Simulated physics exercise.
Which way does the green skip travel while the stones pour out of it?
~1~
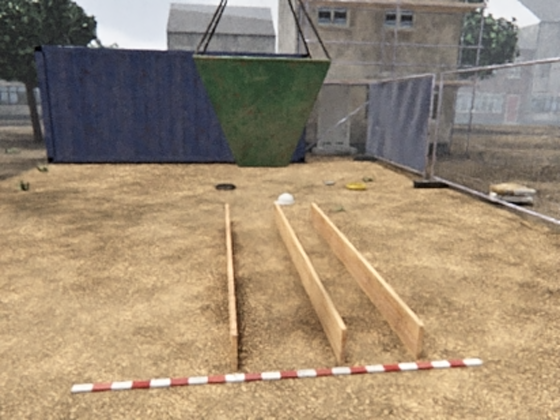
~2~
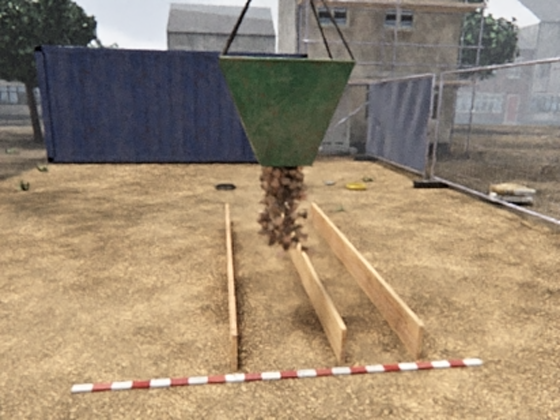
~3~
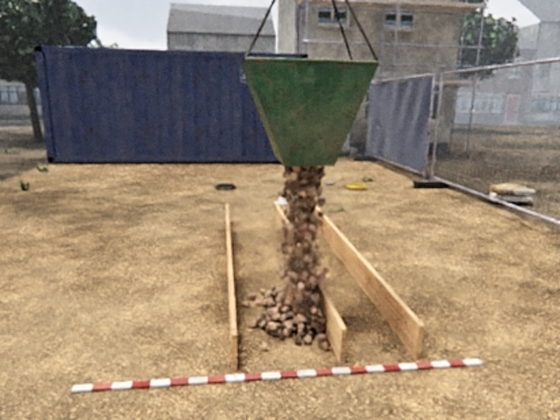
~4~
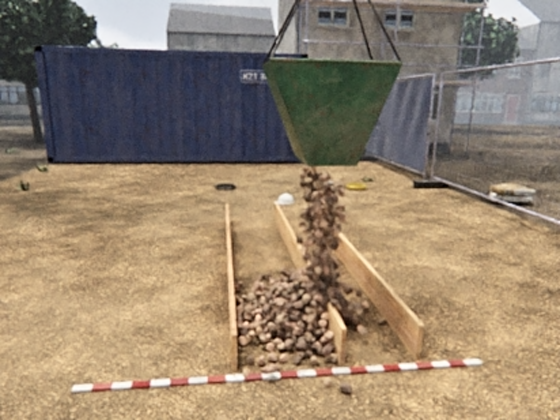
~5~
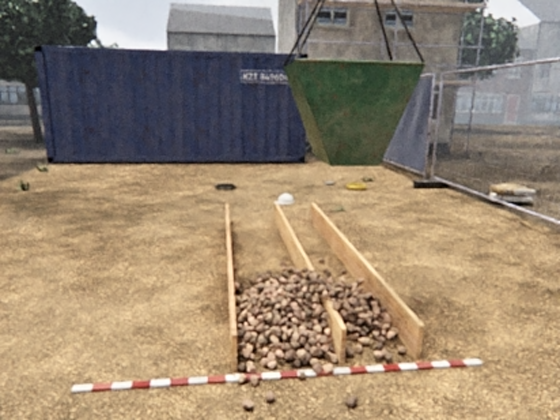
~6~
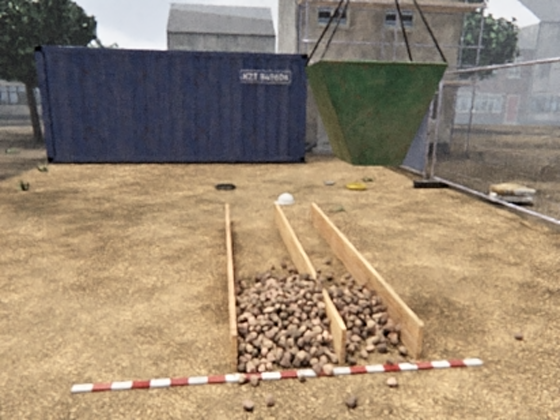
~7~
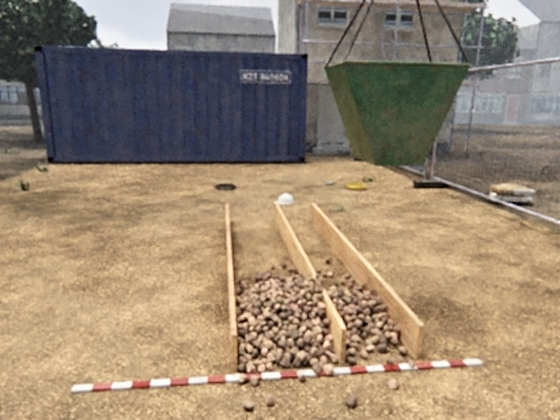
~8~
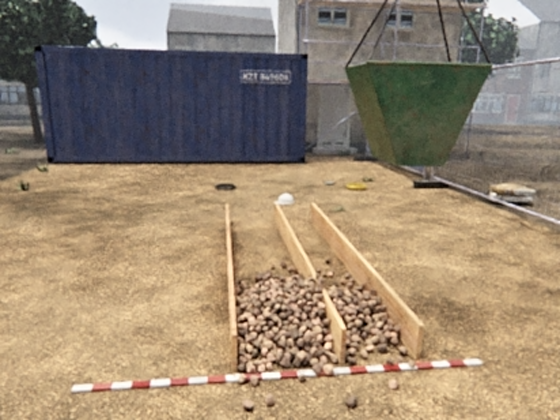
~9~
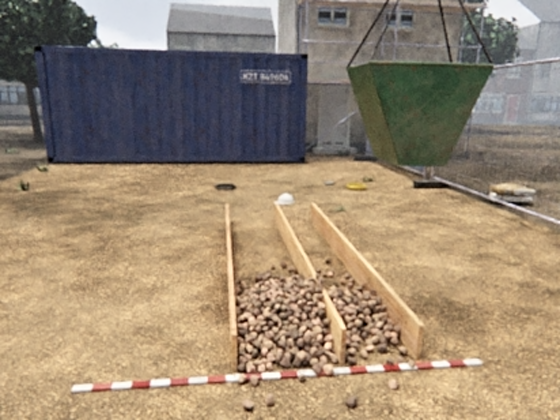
The green skip travels to the right, passing above the boards as the stones fall.
